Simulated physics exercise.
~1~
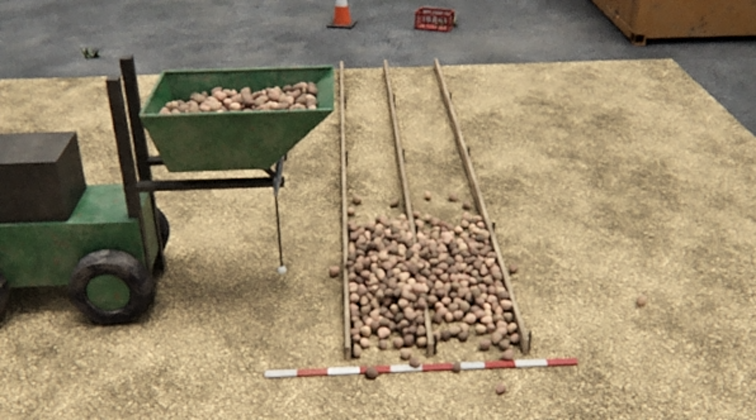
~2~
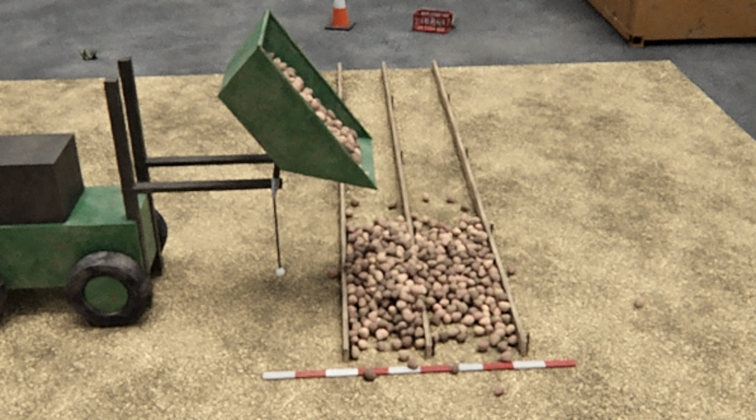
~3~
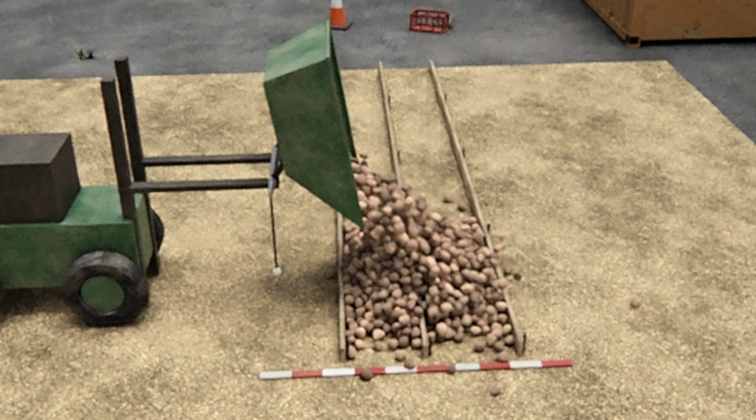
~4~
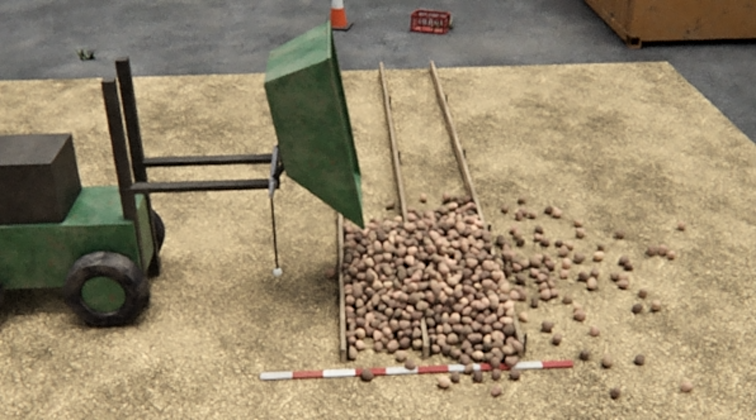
Green forklift tipping a skip of cobbles onto a heap between wooden planks, stones spilling rightward across sandy ground and settling.
